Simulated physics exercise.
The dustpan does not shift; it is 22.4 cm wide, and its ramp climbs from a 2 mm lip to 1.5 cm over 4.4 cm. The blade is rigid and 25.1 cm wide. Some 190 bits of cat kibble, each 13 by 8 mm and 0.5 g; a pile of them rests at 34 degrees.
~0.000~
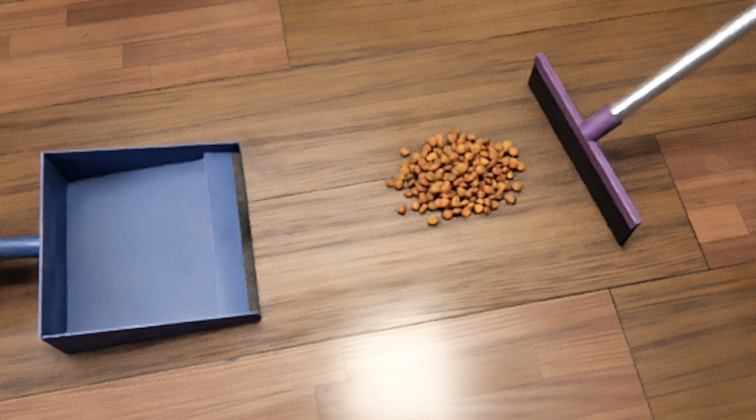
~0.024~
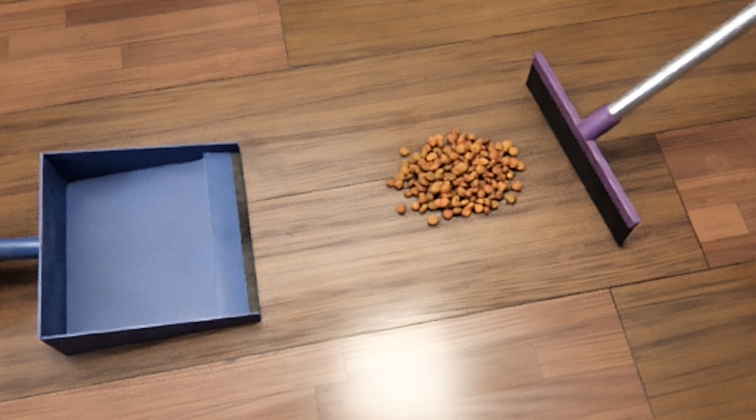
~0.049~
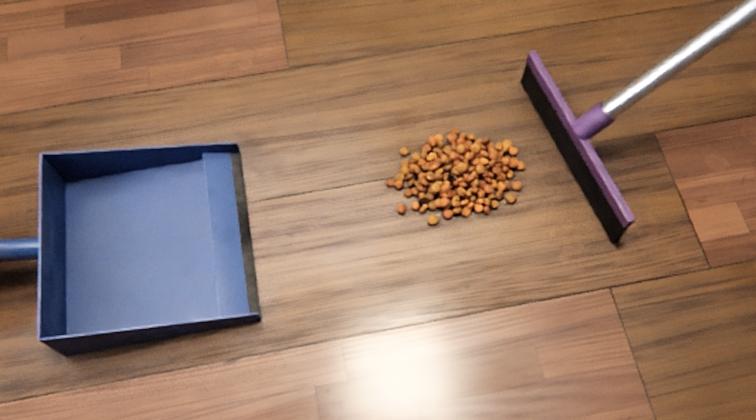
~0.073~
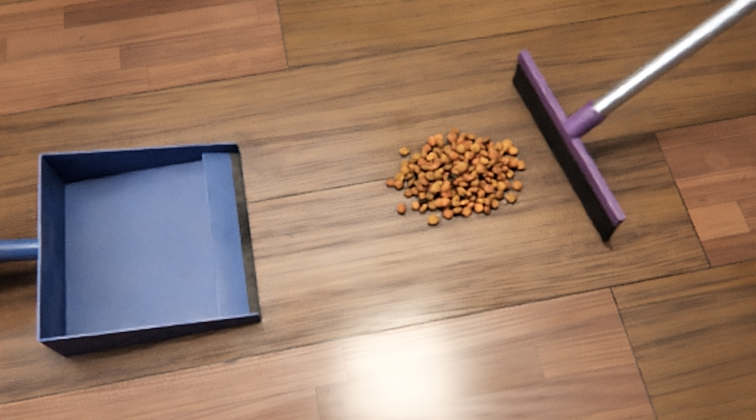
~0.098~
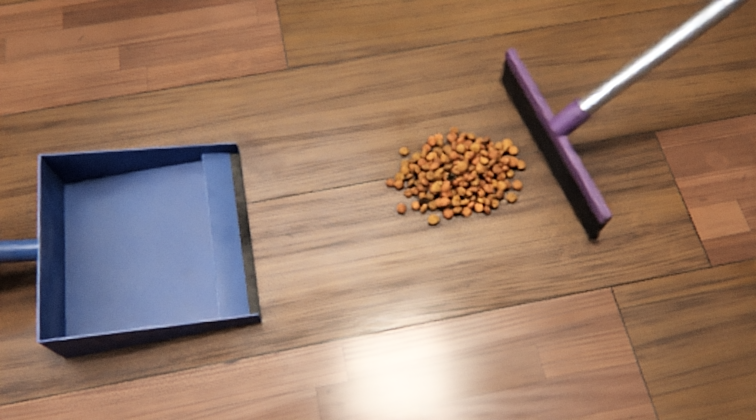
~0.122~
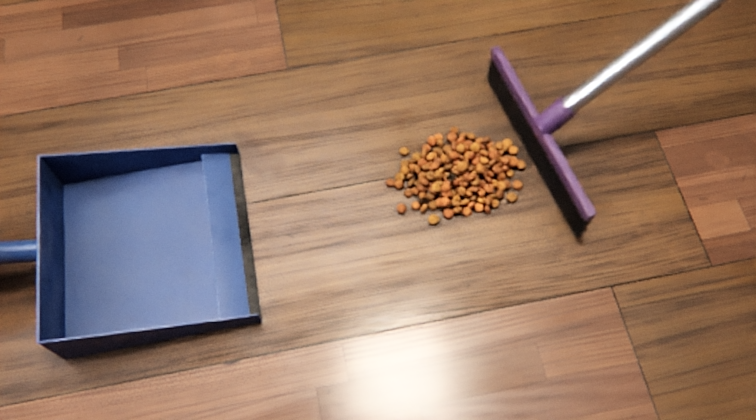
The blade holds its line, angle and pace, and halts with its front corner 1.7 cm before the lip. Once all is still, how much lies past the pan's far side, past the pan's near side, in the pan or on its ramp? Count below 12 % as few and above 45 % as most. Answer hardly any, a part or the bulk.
Far side: A part, near side: Hardly any, pan: Hardly any.
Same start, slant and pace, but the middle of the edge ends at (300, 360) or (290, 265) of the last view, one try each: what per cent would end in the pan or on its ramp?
About 20 and 35 per cent.
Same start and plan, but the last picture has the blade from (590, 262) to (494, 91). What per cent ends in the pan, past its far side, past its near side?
Pan 15, far 5, near 35.
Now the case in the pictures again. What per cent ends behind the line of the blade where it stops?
About 25 per cent.
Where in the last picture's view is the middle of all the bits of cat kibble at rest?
At about (269, 196).
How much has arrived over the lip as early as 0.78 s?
About 5 per cent by then.
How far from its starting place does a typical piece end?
Some 24 cm.
After 0.35 s, middle of the blade 20 cm from the lip; 0 % over the lip, far side 5 %, near side 0 %.
After 0.50 s, middle of the blade 10 cm from the lip; 0 % over the lip, far side 15 %, near side 0 %.
Then, at 0.78 s, middle of the blade 4 cm from the lip; 5 % over the lip, far side 20 %, near side 0 %.
By 1.2 s all is still; far side 20 %, near side 0 %, pan 0 %, in front of the lip or behind the blade 75 %.
